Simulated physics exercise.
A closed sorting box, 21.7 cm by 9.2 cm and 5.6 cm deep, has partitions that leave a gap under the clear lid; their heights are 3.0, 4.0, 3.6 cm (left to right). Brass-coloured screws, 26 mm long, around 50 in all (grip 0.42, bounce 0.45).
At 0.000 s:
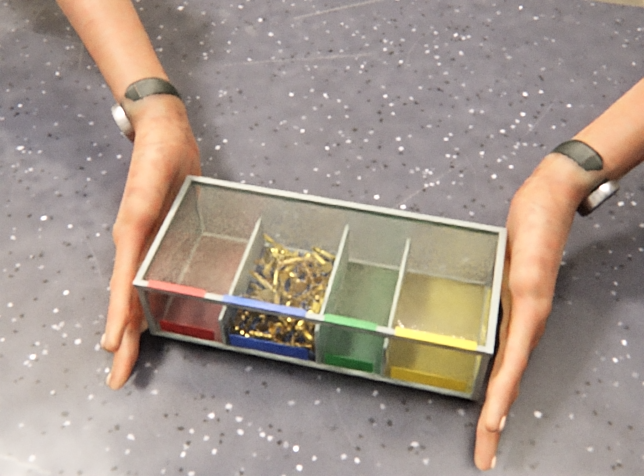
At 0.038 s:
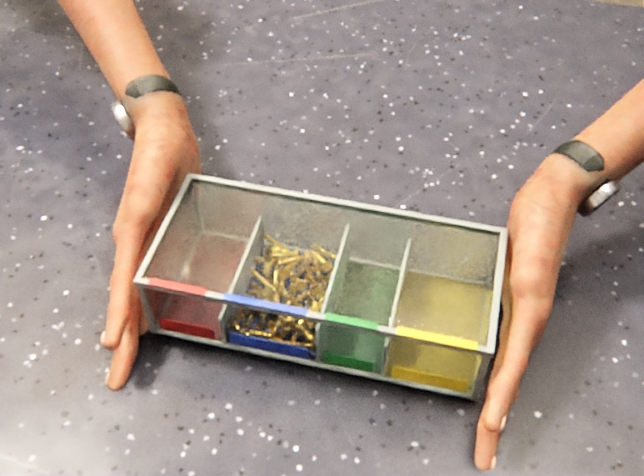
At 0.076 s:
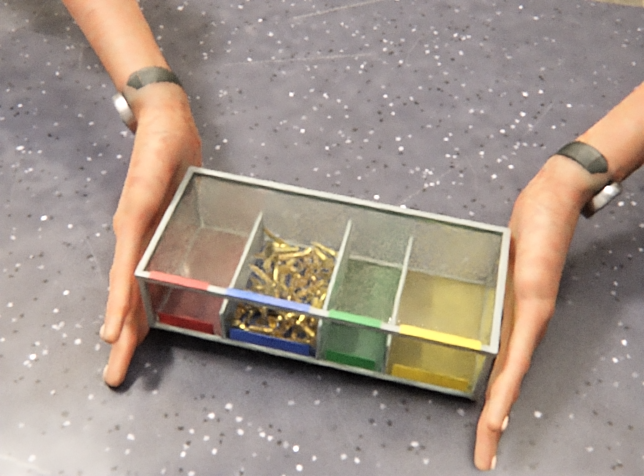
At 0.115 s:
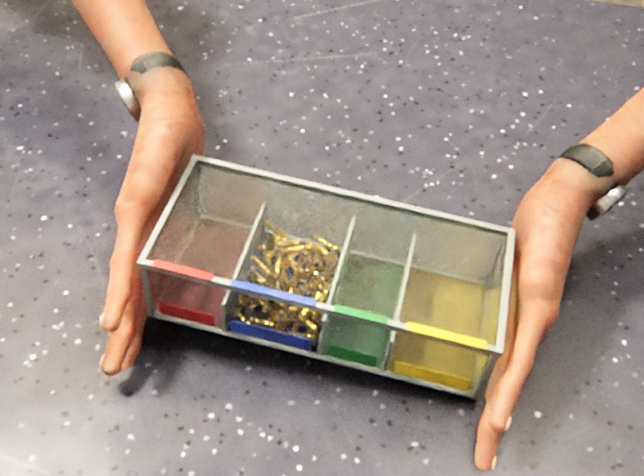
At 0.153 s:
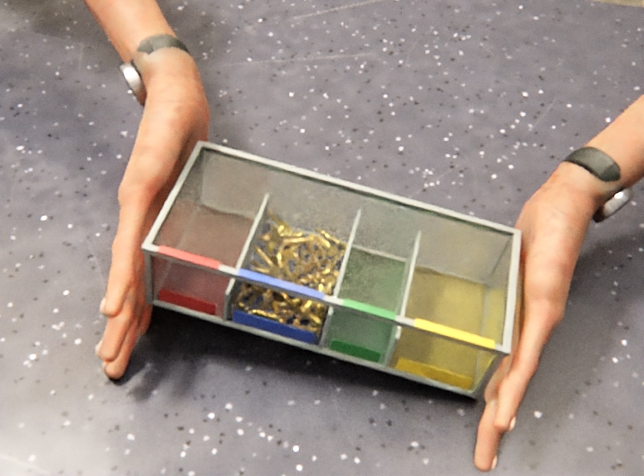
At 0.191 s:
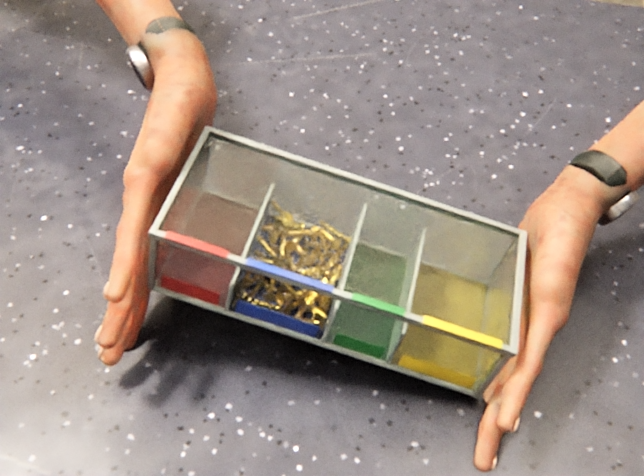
On a speckled grey surface, two hands slightly raise the left side of a divided box.
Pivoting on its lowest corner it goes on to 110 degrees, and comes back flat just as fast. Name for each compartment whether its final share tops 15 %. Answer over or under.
Red: Under, blue: Over, green: Under, yellow: Over.
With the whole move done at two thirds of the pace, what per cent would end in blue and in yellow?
Blue 25, yellow 70.
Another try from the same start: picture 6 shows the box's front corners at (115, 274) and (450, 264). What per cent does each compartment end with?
Red 100; blue 0; green 0; yellow 0.
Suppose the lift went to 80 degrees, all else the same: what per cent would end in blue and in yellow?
Blue 90; yellow 0.
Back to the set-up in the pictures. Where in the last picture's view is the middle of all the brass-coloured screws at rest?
Around (326, 287).
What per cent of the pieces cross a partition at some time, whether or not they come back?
About 30 per cent.
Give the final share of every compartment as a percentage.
Red 0; blue 70; green 5; yellow 25.
After 1.23 s, tilt 110 degrees; blue 90 %, green 10 %.
After 1.93 s, tilt 50 degrees; blue 70 %, green 5 %, yellow 25 %.
Then, at 2.66 s, tilt 0 degrees; blue 70 %, green 5 %, yellow 25 %.
In the end, at 3.0 s, red 0 %, blue 70 %, green 5 %, yellow 25 %.
